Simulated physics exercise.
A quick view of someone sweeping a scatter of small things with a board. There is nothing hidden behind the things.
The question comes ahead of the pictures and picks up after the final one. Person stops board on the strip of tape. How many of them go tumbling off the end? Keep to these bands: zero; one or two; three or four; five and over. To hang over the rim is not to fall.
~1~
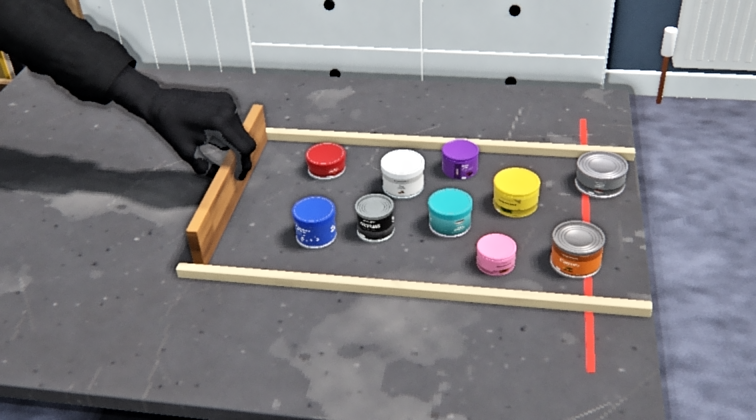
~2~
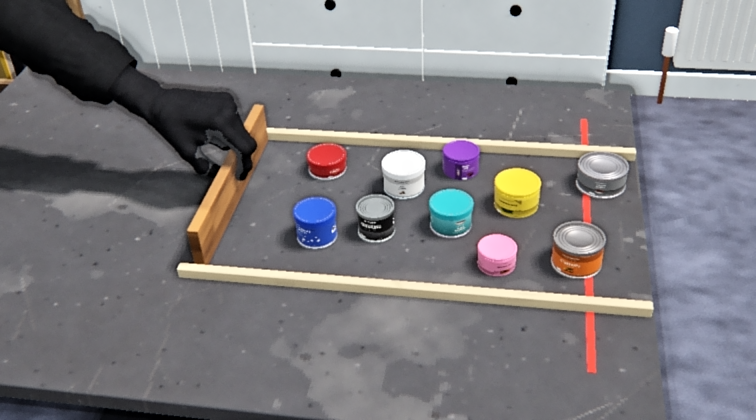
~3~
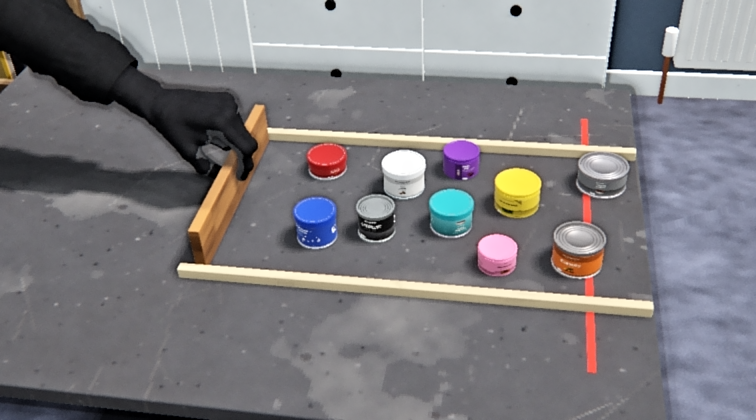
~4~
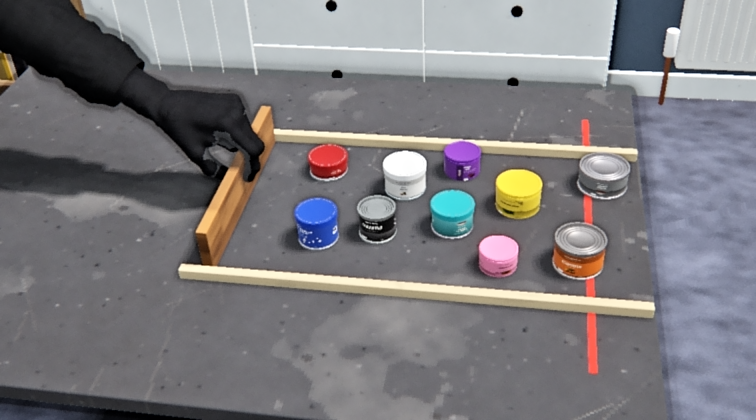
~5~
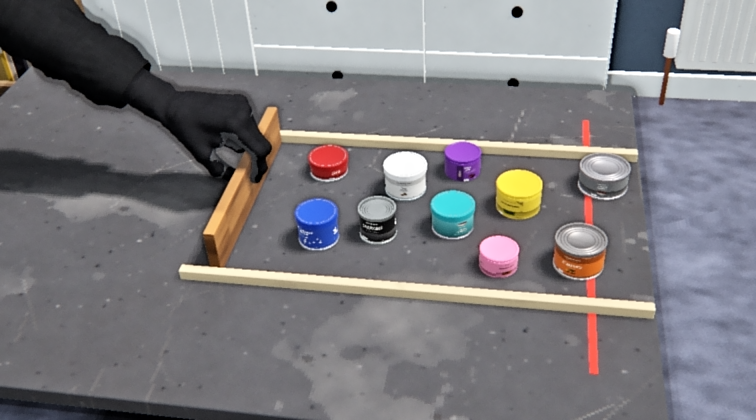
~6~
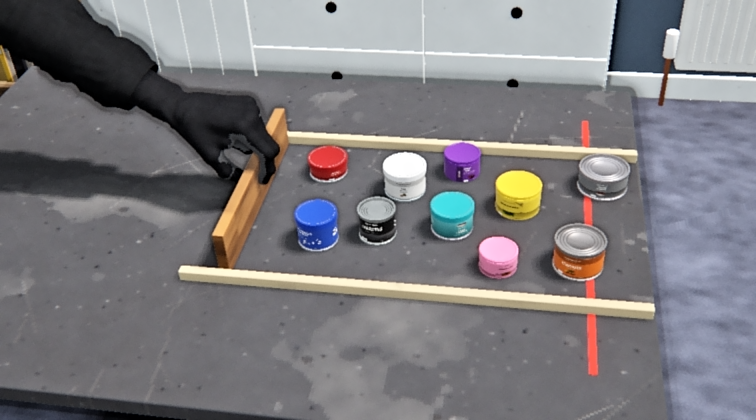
Honestly, the push sends three or four of them over the end.
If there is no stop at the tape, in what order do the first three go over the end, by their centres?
They are the grey tin, then the orange pot, then the yellow tub.
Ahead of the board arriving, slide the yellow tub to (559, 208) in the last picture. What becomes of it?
From that start the object does not stay.
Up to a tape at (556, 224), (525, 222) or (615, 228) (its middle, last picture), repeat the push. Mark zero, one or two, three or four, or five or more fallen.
Place by place: One or two, then none at all, then 5 or more.
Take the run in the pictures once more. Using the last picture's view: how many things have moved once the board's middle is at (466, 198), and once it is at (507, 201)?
The counts are 8 and 9.
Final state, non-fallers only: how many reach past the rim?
I count 2 overhanging.
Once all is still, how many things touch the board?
The count in contact is 5.
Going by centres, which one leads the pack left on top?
Turquoise tin.
Soon after, none off yet; grey tin at rest near (603, 177); orange pot at rest near (579, 252); yellow tub at rest near (518, 195).
Then, none off yet; grey tin at rest near (603, 177); orange pot at rest near (579, 252); yellow tub moved about its own width near (542, 187).
By the end, the number that fall off is three or four; fallen, yellow tub, orange pot and grey tin.
